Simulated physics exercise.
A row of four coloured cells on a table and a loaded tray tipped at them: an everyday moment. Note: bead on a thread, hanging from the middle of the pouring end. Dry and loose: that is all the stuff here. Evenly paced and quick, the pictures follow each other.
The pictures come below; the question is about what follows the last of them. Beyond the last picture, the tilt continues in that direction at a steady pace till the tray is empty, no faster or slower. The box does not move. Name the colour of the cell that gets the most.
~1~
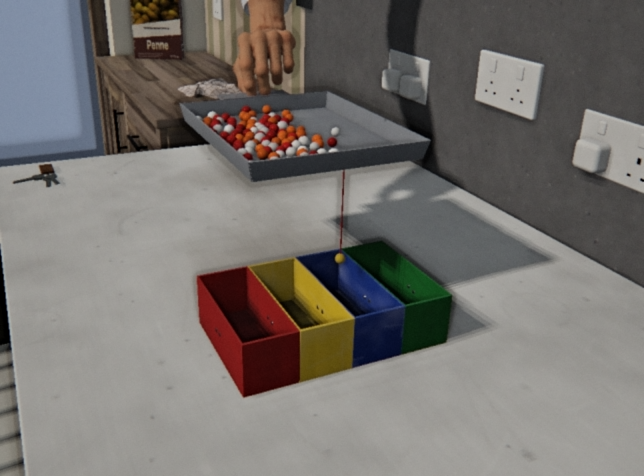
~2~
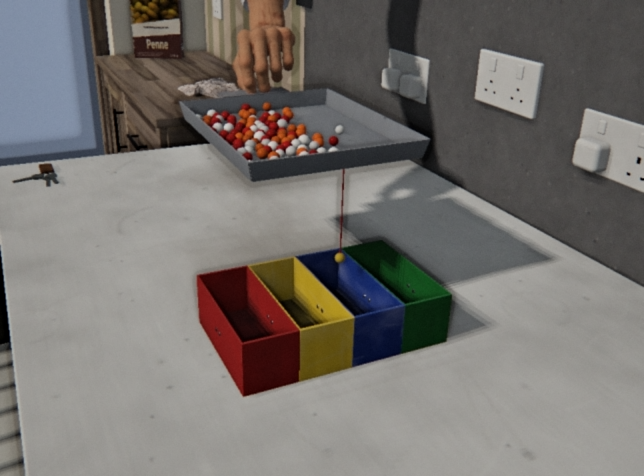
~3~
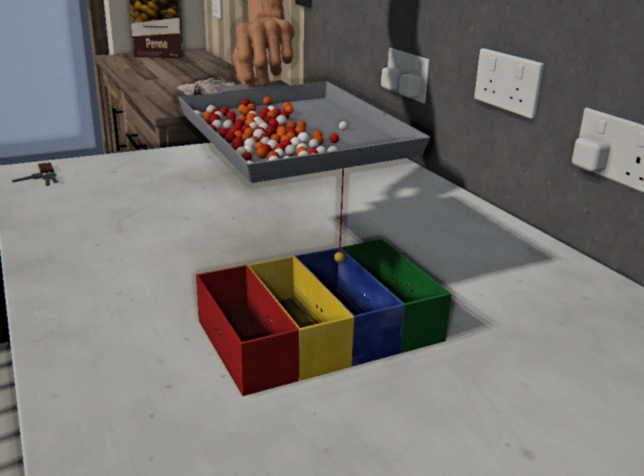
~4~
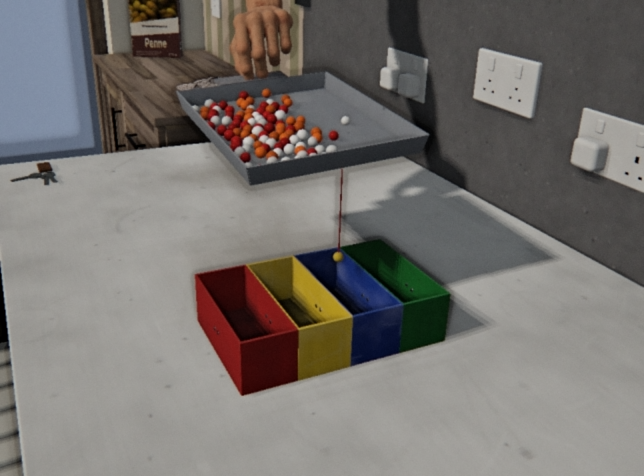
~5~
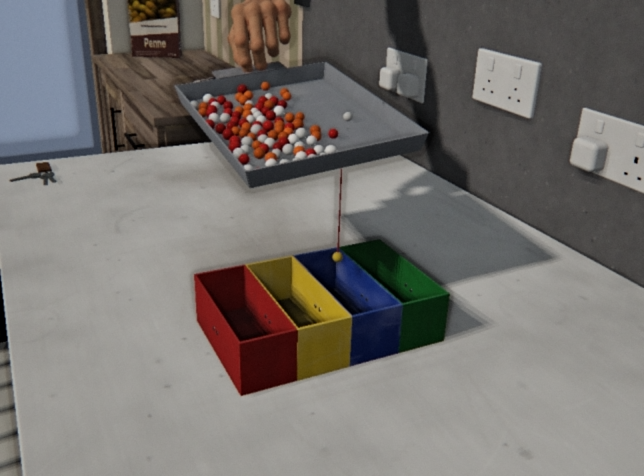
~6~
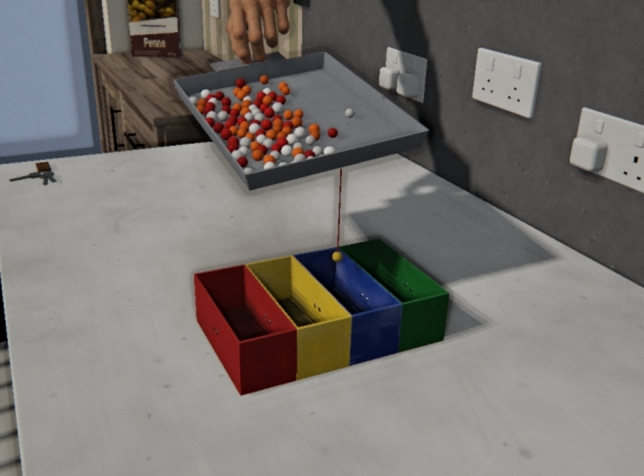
It is the red one.
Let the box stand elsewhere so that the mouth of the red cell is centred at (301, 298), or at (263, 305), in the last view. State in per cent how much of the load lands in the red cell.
About 30 per cent, then about 80 per cent.
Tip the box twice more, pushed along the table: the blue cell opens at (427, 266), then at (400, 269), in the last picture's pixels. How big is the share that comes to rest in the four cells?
First case 0 in a hundred, second case 20 in a hundred.
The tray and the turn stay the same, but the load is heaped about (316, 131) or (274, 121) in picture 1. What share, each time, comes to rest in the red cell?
First 70 %, then 70 %.
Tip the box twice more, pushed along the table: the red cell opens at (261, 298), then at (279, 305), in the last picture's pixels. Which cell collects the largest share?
The red cell; red.
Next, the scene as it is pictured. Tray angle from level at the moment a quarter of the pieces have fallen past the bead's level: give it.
The angle is roughly 75° at that point.
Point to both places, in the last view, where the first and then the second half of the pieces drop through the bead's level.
First part (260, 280), rest (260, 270).
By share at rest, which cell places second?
I'd say yellow takes second place.
Shortly afterwards, tray tipped steeply; the whole lot on the tray.
Next, tray tipped right over; a little on the tray; near half in the red cell; near a quarter in the yellow cell; a little falling or outside the box.
Some moments later, tray tipped past a quarter turn; near two thirds in the red cell; near a third in the yellow cell; only a few falling or outside the box.
In the end, tray tipped past a quarter turn; near two thirds in the red cell; near a third in the yellow cell; none at all in the blue cell; none at all in the green cell; only a few outside the box.
